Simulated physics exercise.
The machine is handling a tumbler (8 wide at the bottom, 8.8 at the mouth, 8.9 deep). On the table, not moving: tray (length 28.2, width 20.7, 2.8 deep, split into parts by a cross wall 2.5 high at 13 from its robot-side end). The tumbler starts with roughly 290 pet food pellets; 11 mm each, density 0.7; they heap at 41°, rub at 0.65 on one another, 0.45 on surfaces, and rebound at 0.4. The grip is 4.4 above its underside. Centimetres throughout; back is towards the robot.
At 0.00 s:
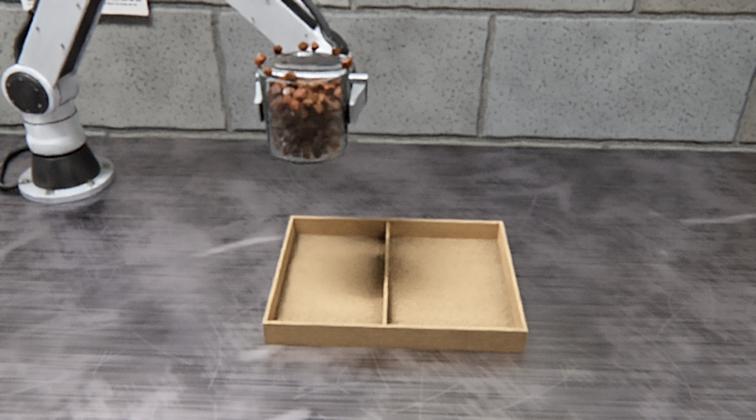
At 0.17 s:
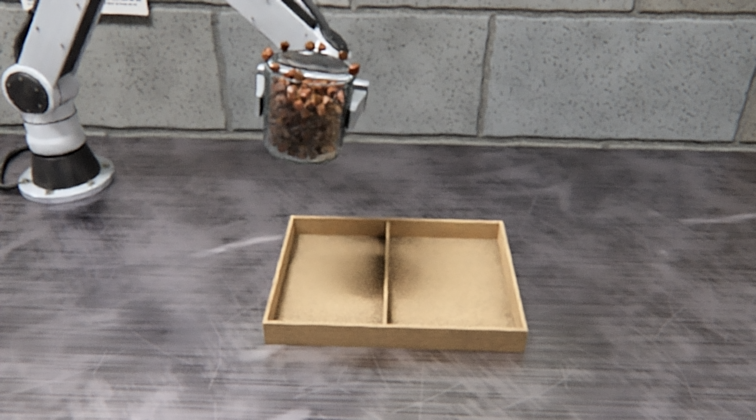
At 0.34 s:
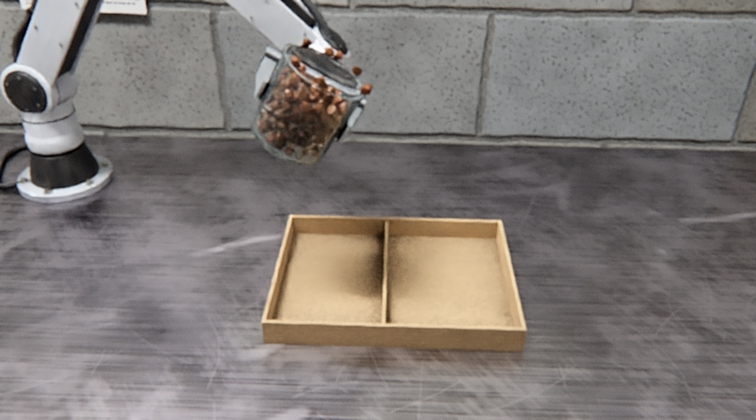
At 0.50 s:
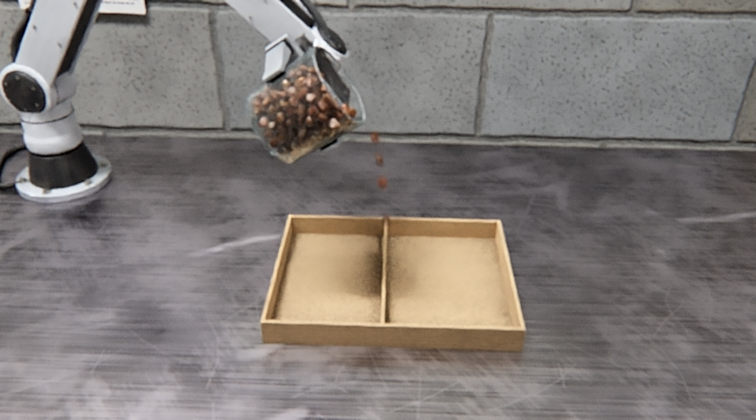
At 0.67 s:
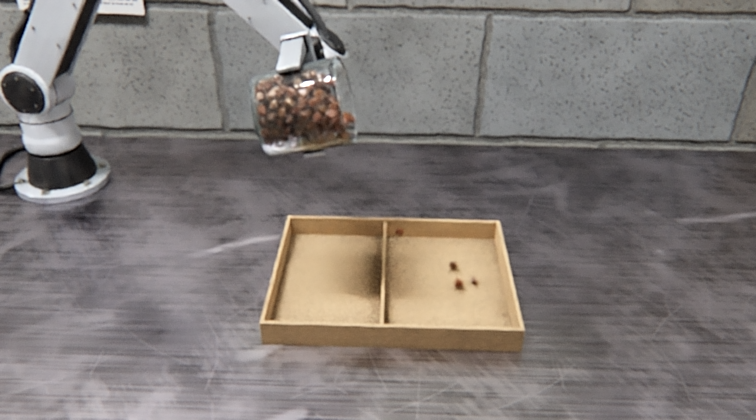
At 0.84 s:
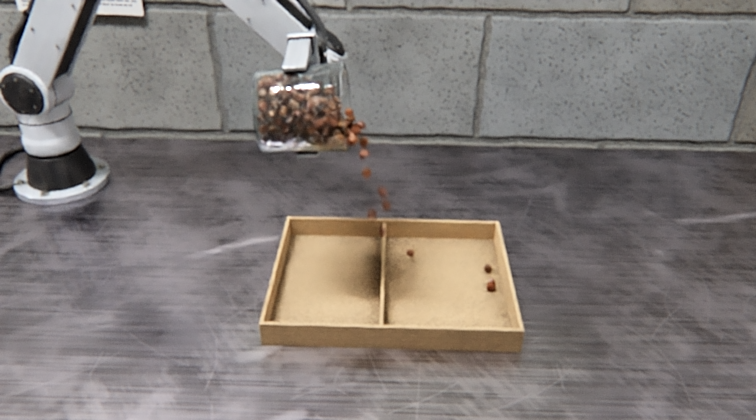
Above a divided tray, a robot arm tilts a clear tumbler, dropping some brown pellets.
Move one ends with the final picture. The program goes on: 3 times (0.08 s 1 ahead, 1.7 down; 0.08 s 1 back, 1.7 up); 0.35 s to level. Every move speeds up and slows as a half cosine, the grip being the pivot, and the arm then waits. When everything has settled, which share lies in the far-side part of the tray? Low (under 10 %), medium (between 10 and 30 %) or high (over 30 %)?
A medium share, between 10 and 30 %, ends in the far-side part of the tray.
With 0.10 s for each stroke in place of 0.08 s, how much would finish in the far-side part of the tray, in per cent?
It would be near 10 per cent.
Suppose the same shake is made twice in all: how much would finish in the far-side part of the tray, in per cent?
In that case some 15 per cent.
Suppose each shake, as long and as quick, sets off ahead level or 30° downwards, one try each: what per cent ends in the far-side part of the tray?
About 50 and 35 per cent.
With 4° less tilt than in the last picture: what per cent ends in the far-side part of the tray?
About 15 per cent.
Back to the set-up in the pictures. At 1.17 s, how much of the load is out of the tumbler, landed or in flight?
Some 10 per cent.
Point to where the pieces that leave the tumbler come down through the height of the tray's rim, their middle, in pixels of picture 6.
Near (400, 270).
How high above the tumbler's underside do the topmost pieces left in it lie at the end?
About 8.5 cm.
After 1.17 s, tilted 85° forward, highest piece 26 above the table; 255 in the tumbler, 20 in the far-side part, 4 in the robot-side part, 8 in flight or on a rim.
After 1.50 s, tilted 39° forward, highest piece 26 above the table; 228 in the tumbler, 42 in the far-side part, 7 in the robot-side part, 10 in flight or on a rim.
After 1.87 s, level, highest piece 28 above the table; 228 in the tumbler, 51 in the far-side part, 8 in the robot-side part.
After 2.92 s, level, highest piece 28 above the table; 228 in the tumbler, 51 in the far-side part, 8 in the robot-side part.
At rest, 228 in the tumbler, 51 in the far-side part, 8 in the robot-side part. That is 18 % in the far-side part of the tray.
